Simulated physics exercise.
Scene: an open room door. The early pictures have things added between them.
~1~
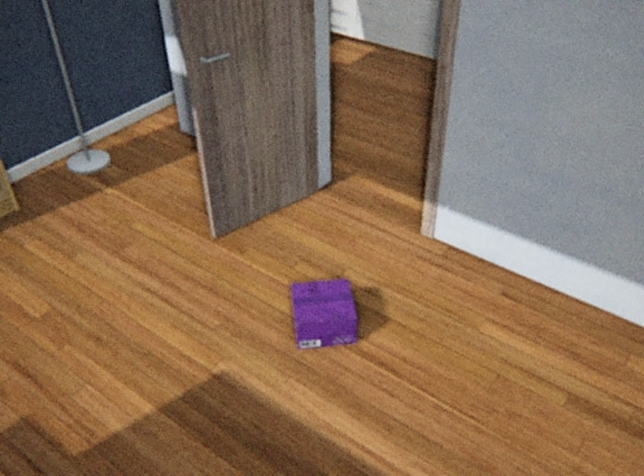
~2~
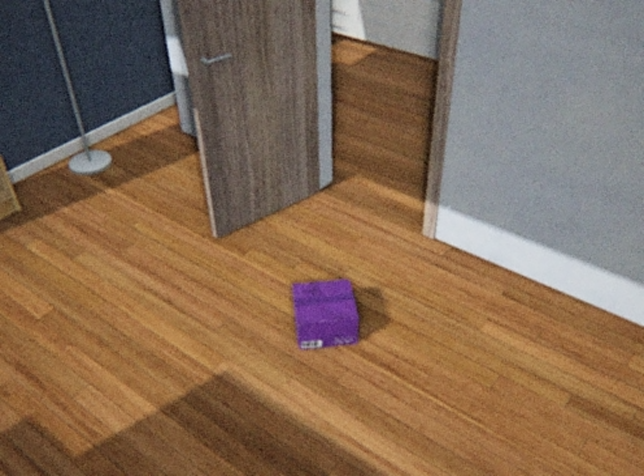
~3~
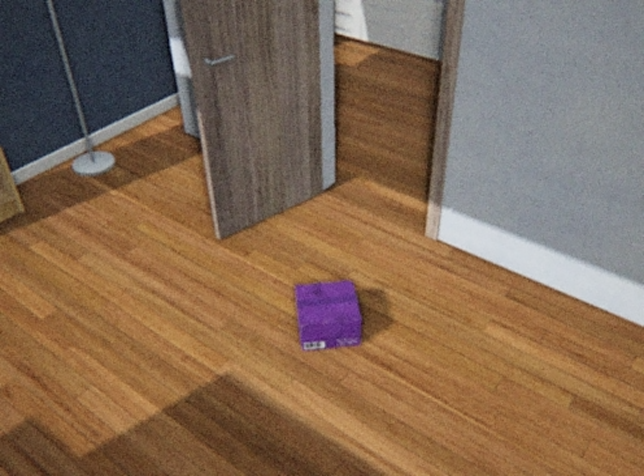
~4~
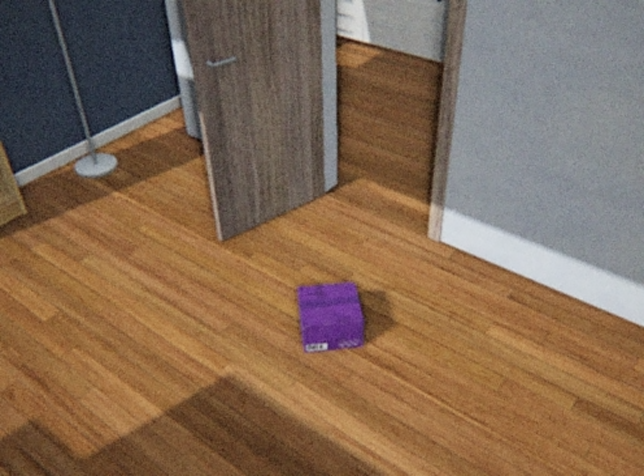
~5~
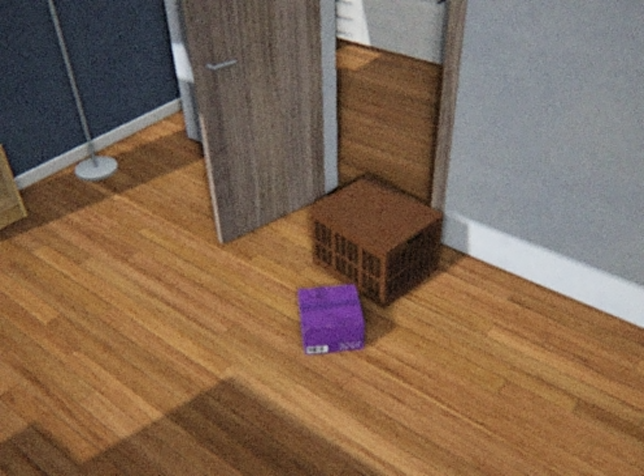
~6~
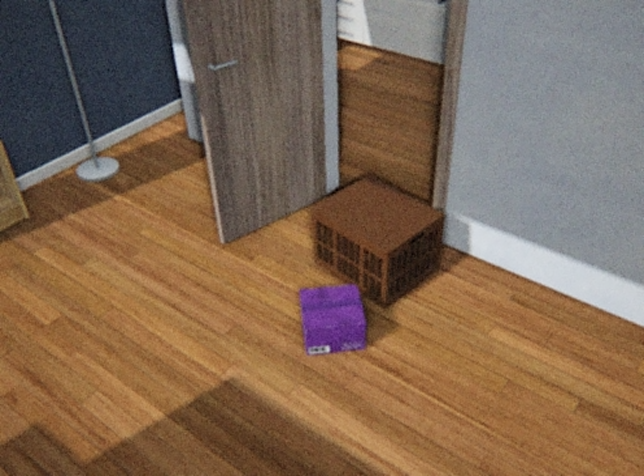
In a room with a wood floor, a door stands wide open and still, with a small purple box on the floor in front of it. Partway through, a larger brown chest abruptly appears behind the box, beside the doorway, while the view shifts very slightly.
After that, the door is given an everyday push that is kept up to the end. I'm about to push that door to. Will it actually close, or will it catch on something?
The door is left open.
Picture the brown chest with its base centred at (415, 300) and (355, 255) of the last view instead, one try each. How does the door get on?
Swings all the way, then held up.
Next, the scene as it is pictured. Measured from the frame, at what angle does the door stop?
Close to 60 degrees, I'd say.
Then, 0.50 s past the last view, door at 97°.
Then, 0.90 s past the last view, door at 85°.
Then, 1.30 s past the last view, door at 71°.
Then, 1.60 s past the last view, door at 60°.
Finally, door at 58°; both still in place. Final places as the last picture's camera would see them, brown chest near (379, 239).
